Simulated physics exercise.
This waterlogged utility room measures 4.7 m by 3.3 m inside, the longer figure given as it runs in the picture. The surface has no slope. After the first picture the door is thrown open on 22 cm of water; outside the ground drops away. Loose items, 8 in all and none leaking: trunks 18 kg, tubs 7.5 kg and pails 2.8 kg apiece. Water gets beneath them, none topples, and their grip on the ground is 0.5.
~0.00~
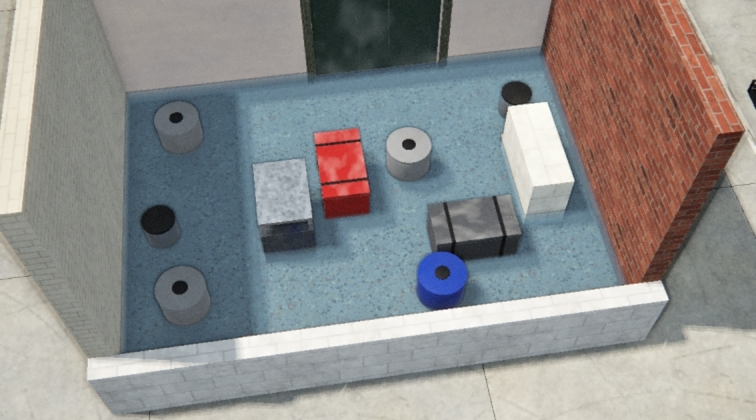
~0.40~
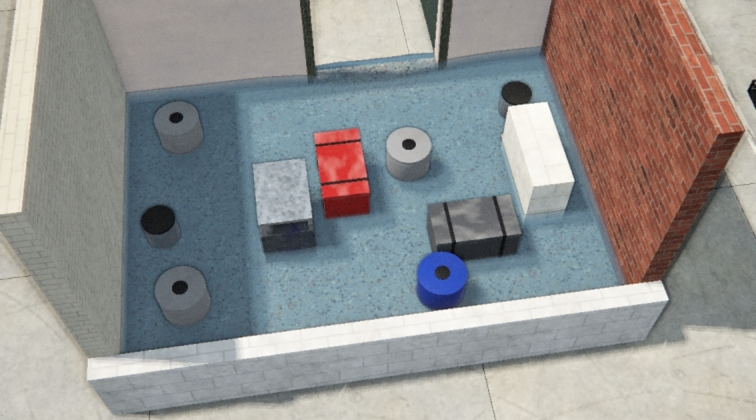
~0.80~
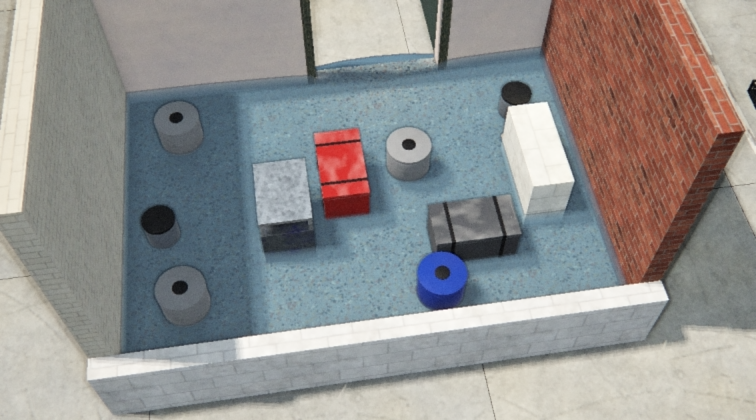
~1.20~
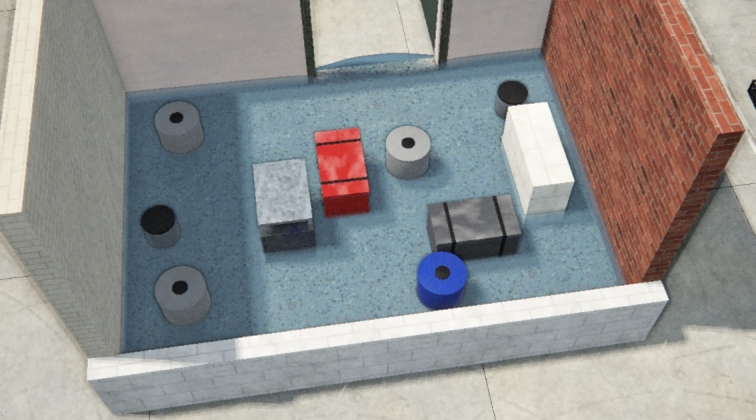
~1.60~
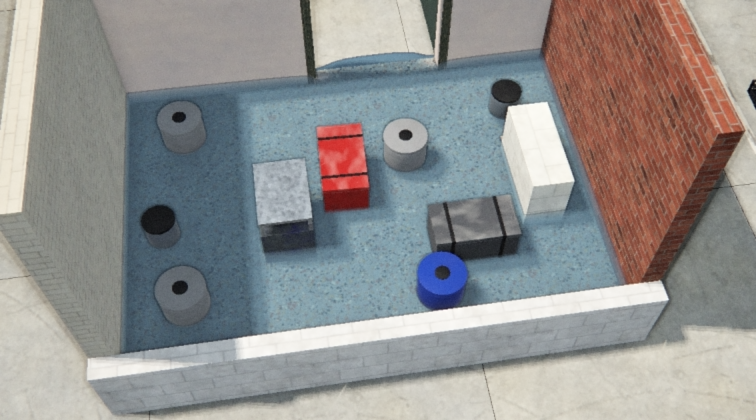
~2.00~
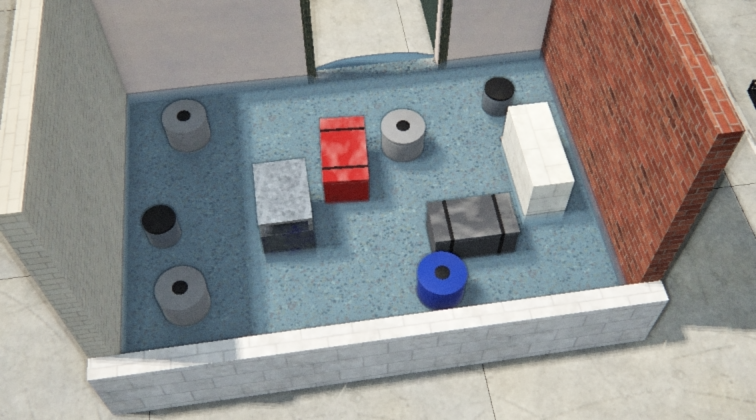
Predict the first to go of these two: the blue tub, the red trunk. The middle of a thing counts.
First out is the red one.
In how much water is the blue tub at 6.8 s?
About 17 cm.
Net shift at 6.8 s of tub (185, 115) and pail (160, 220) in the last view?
In turn: 80 cm, 40 cm.
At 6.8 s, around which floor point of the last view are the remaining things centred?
Near (311, 217).
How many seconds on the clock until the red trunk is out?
Near 6.0 s.
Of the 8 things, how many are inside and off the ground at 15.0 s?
I count 3.
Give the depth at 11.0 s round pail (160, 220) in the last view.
Roughly 13 cm.
After 3.0 s the blue tub is near (439, 263), 0.1 m from its start, afloat; the red trunk is near (349, 129), 0.4 m from its start, afloat; 0 of 8 are out; 8 afloat.
After 6.8 s the blue tub is near (450, 249), 0.3 m from its start, afloat; the red trunk has gone out (at 6.0 s); 3 of 8 are out; 5 afloat.
After 11.0 s the blue tub is near (435, 211), 0.8 m from its start, afloat; the red trunk has gone out (at 6.0 s); 4 of 8 are out; 4 afloat.
After 15.0 s the blue tub is near (447, 177), 1.2 m from its start, afloat; the red trunk has gone out (at 6.0 s); 5 of 8 are out; 3 afloat.
